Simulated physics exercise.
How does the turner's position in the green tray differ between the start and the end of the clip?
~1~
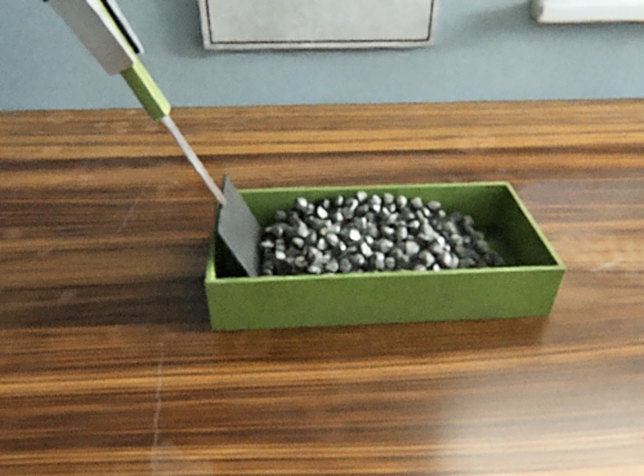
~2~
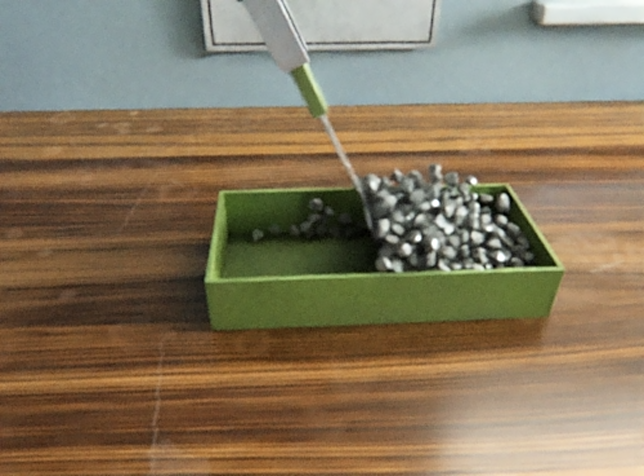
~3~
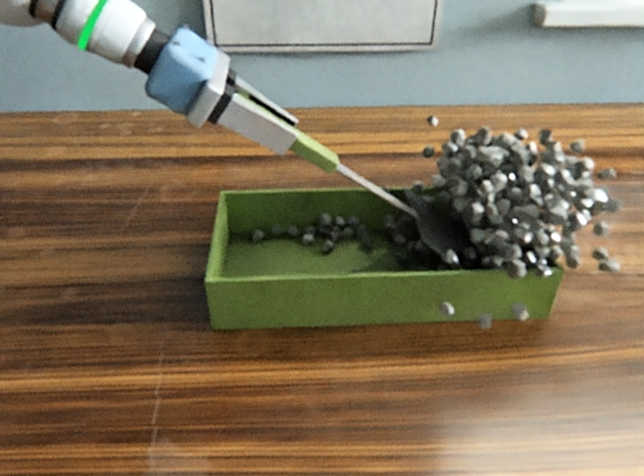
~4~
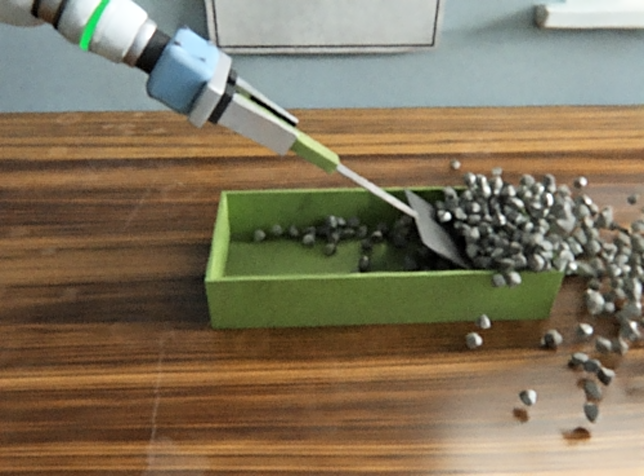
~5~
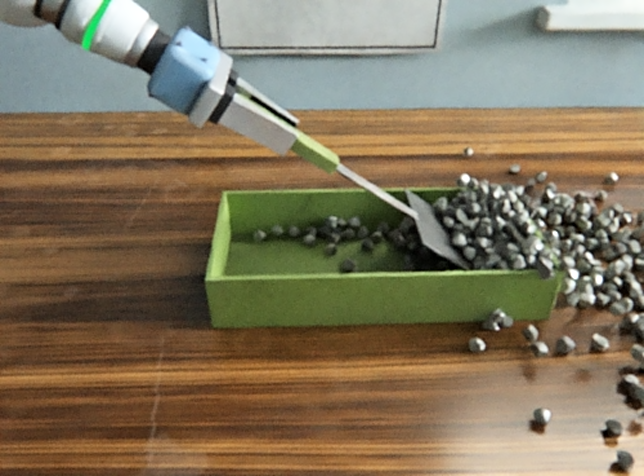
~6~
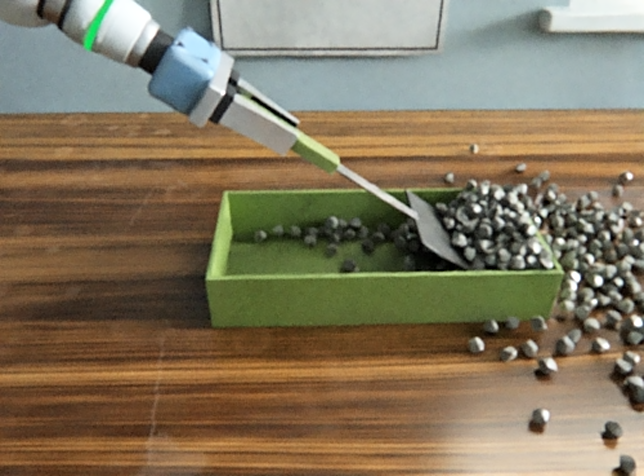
At the start the turner's blade is at the left end of the tray. By the end it rests farther right, past the middle, against the pebbles heaped at the right end.
On a wooden table, a robot arm sweeping grey pebbles rightward through a green tray with a turner, many spilling out.
